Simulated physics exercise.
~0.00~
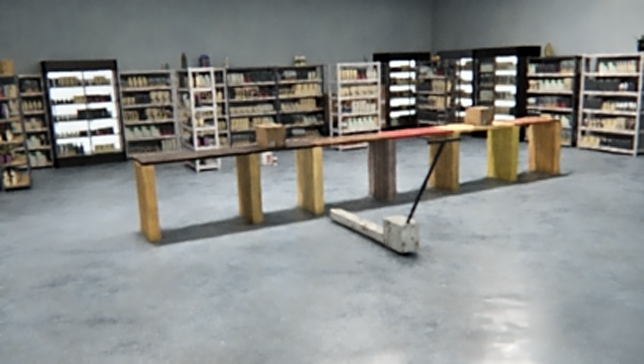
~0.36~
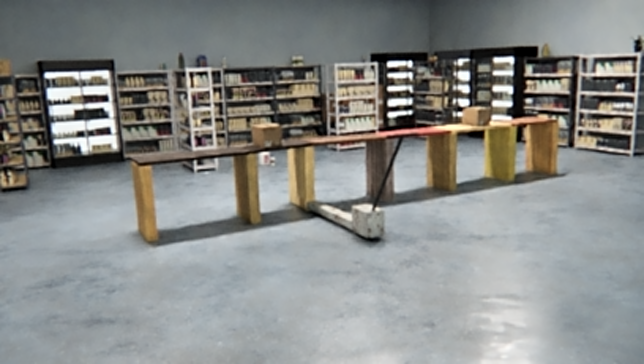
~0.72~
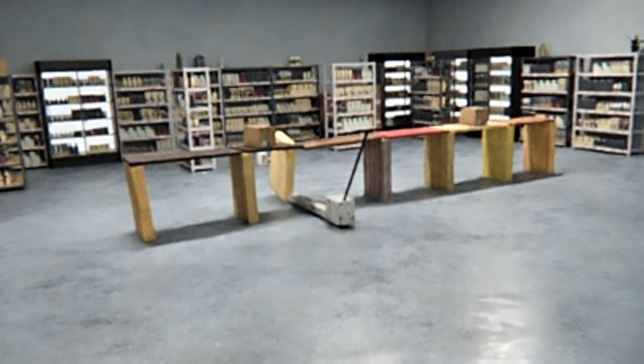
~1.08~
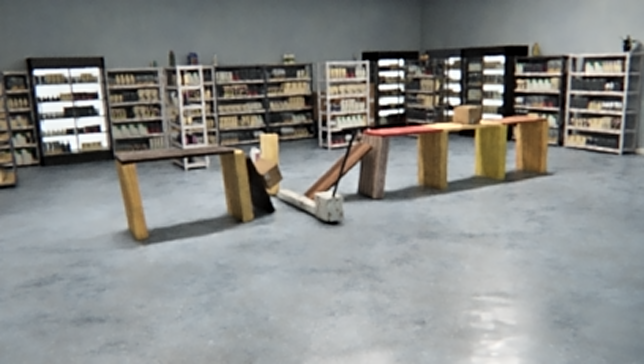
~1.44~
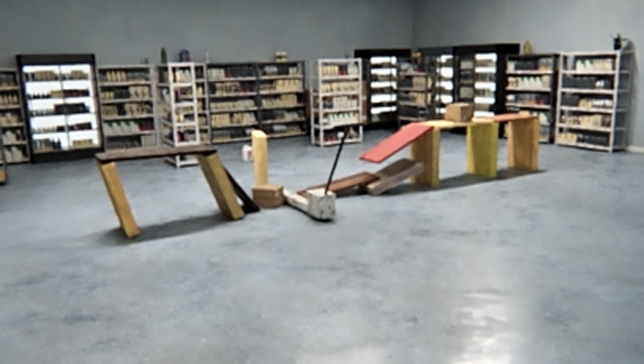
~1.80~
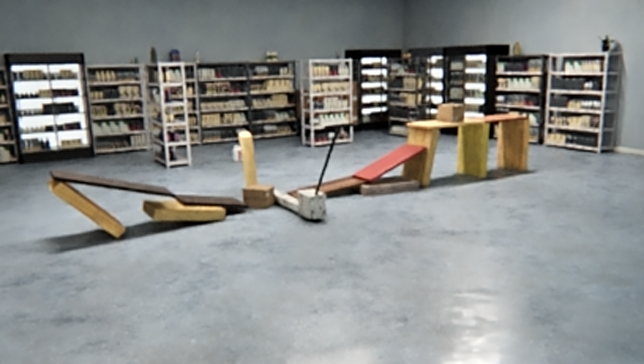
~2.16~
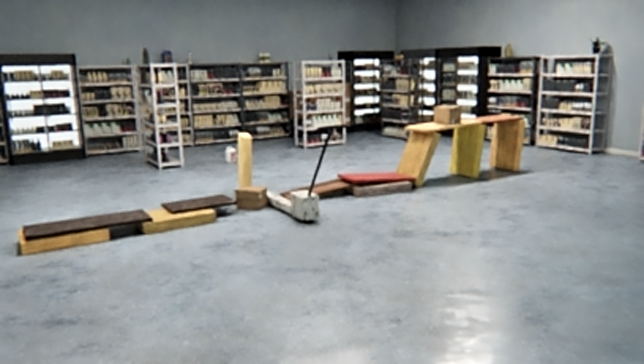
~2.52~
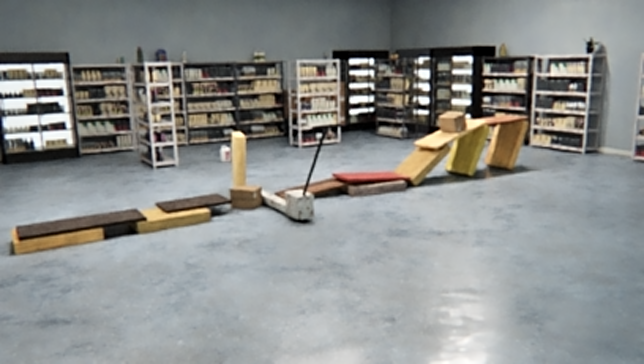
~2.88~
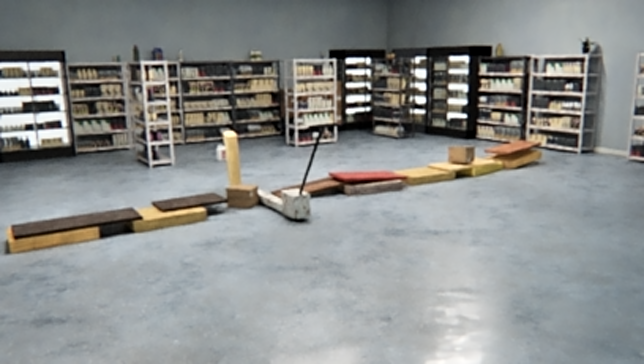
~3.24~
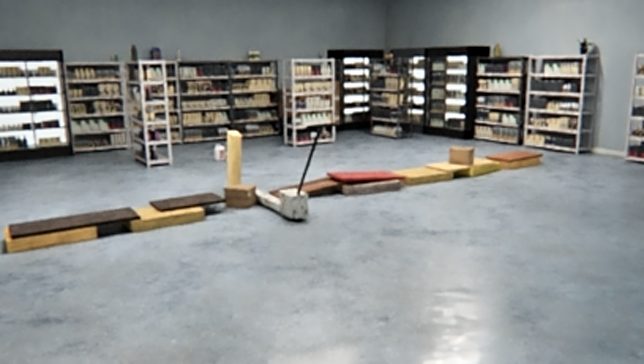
In a storeroom, a floor jack knocks an upright from a long board run, which collapses both ways, leaving one slab standing.
